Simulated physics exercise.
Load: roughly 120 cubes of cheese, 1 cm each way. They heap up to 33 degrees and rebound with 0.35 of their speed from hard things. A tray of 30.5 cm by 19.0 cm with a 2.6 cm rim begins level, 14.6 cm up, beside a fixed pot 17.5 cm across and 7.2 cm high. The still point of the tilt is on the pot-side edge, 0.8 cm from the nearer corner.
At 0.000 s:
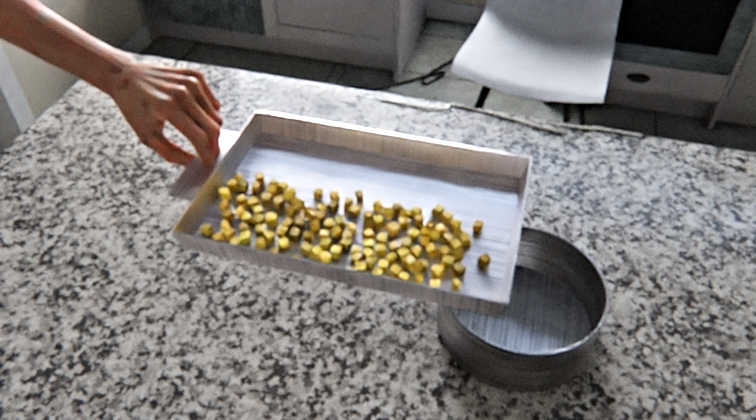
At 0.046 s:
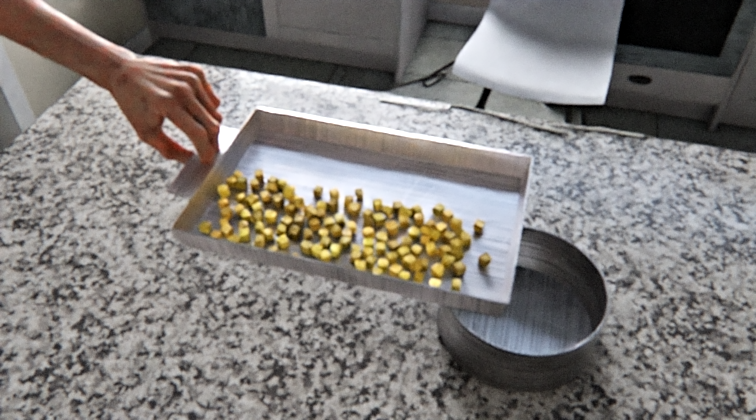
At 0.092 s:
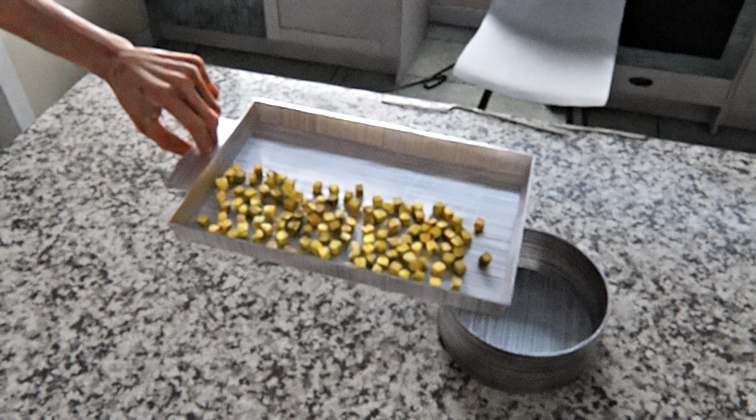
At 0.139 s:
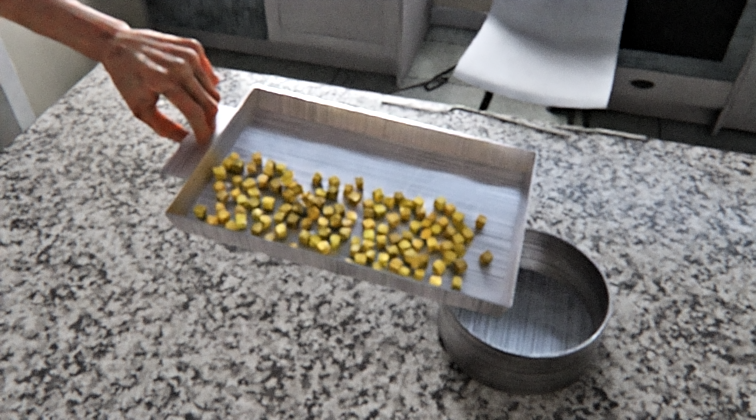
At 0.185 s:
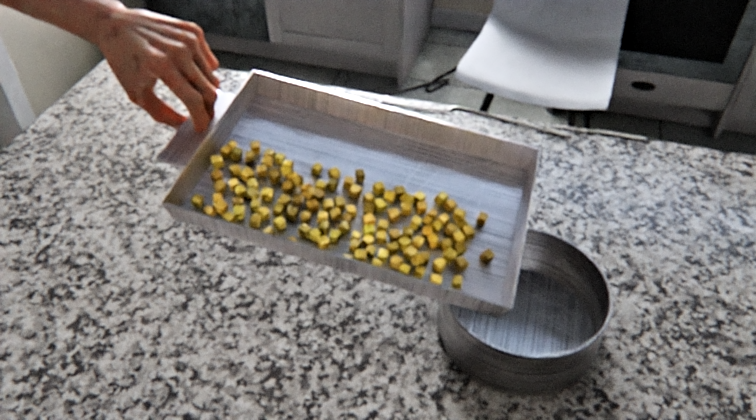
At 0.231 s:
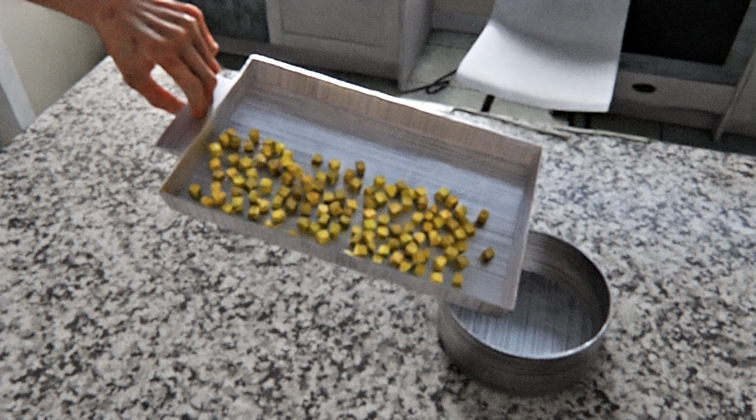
The clip shows a hand at the left end of a shallow metal tray of small yellow cubes above a speckled countertop, gradually raising that end while the right end stays near a round metal pot and the cubes barely shift.
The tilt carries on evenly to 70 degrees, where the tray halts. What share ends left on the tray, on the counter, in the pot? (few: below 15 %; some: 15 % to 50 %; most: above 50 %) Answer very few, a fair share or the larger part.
Tray the larger part, counter a fair share, pot very few.
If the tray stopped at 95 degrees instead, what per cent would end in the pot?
It would be near 0 per cent.
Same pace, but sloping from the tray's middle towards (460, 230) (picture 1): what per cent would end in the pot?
Some 20 per cent.
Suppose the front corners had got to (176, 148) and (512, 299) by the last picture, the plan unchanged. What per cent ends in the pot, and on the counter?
Pot 40, counter 25.
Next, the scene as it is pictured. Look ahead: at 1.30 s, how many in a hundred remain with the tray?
Some 80 per cent of the load.
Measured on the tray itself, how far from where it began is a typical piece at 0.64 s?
About 2 cm.
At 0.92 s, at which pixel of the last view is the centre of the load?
Around (466, 246).
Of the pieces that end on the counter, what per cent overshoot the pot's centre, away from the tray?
Roughly 90 per cent.
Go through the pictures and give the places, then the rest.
The first frame shows tray tilt 0 degrees, front corners at (180, 228) and (502, 297); middle of the pieces at (337, 233); pot at (524, 284).
The second frame shows tray tilt 1 degrees, front corners at (178, 226) and (503, 297); middle of the pieces at (337, 231).
The third frame shows tray tilt 2 degrees, front corners at (176, 220) and (503, 298); middle of the pieces at (336, 228).
The fourth frame shows tray tilt 5 degrees, front corners at (173, 210) and (505, 299), lowest corner right front; middle of the pieces at (336, 222).
The fifth frame shows tray tilt 8 degrees, front corners at (170, 200) and (506, 301), lowest corner right front; middle of the pieces at (336, 215).
The sixth frame shows tray tilt 12 degrees, front corners at (167, 189) and (507, 302), lowest corner right front; middle of the pieces at (336, 209); pot at (526, 286). Its pace works out near 70 degrees a second.
After 0.64 s, tilt 39 degrees; the tray holds 100 %, the pot 0 %.
After 0.92 s, tilt 58 degrees; the tray holds 100 %, the pot 0 %.
After 1.30 s, tilt 70 degrees; the tray holds 80 %, the pot 0 %.
In the end, at 3.1 s, tray 60 %, counter 40 %, pot 0 %.
